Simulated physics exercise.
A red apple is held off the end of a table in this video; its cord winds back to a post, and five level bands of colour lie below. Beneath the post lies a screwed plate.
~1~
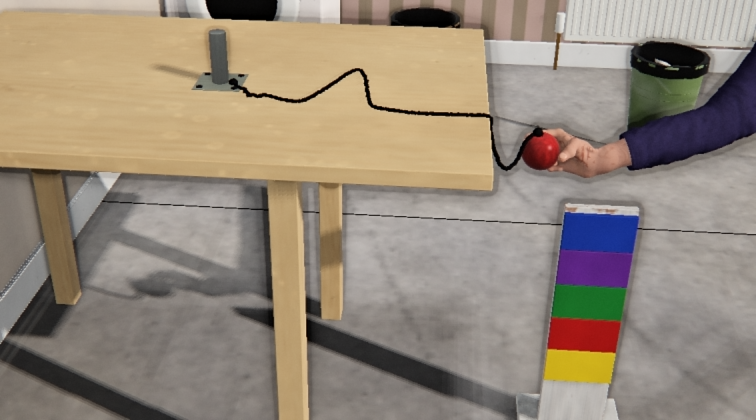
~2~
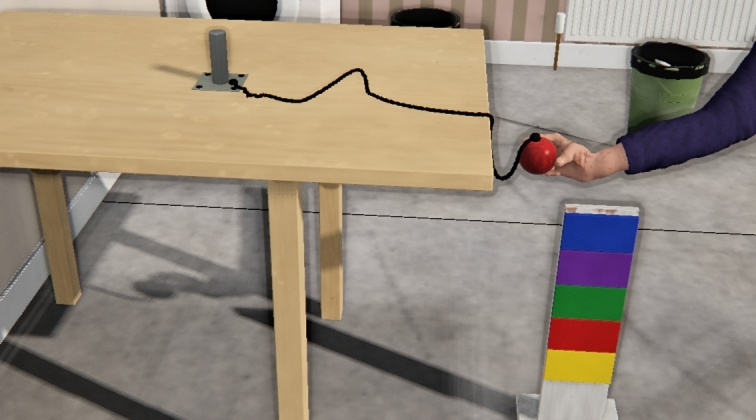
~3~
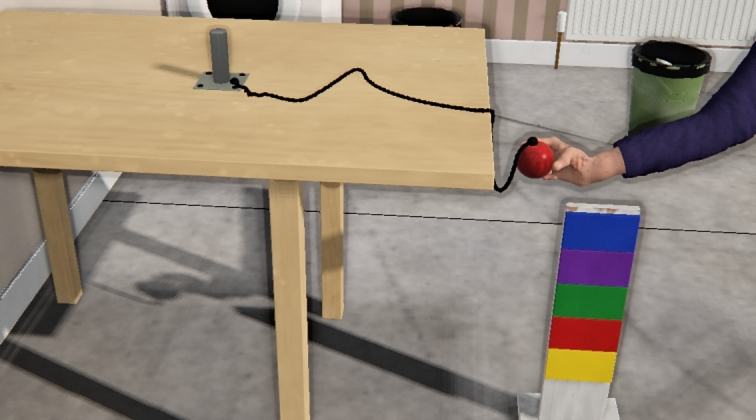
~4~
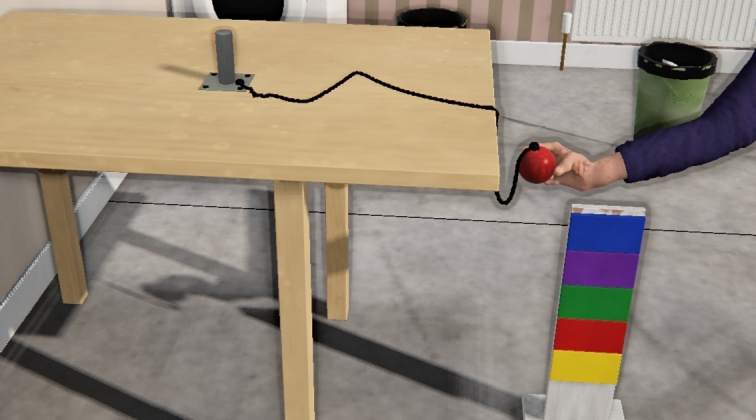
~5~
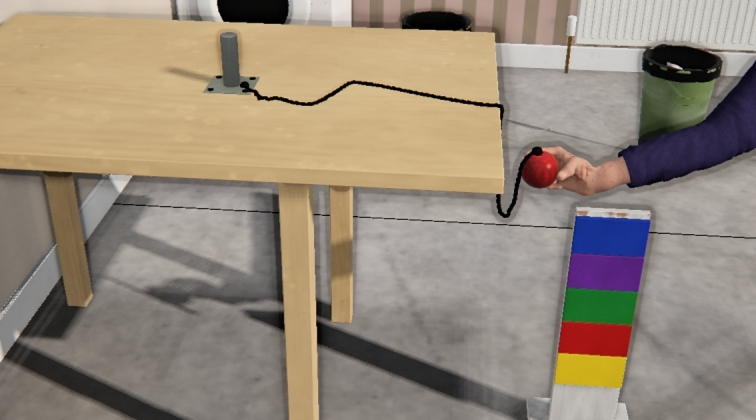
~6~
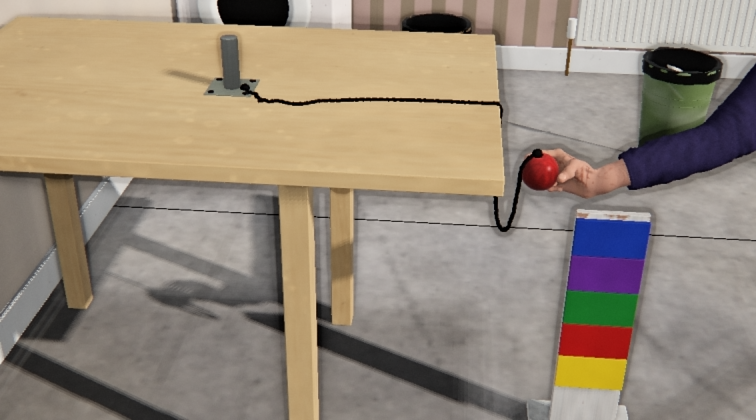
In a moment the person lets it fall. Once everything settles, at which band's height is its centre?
Its centre settles level with the yellow band.
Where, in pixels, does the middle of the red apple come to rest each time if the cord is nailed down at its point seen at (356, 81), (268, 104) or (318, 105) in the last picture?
Going through the three tries, you get (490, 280), (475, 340) and (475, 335).
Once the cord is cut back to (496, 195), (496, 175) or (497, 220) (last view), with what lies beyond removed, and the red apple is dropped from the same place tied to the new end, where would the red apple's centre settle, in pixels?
Roughly (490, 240), (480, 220), (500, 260).
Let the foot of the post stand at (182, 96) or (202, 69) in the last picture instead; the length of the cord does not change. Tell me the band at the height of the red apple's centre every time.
In turn, red and then red.
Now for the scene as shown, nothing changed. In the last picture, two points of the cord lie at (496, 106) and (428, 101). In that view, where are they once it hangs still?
I'd say about (498, 134) for one and about (461, 101) for the other.
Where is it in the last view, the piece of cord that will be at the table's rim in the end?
It's the point at about (469, 103).
Early on, apple near (434, 335); level with yellow.
Midway, apple near (506, 357); level with yellow.
Finally, apple near (469, 352); level with yellow. Its middle rests at the yellow band.
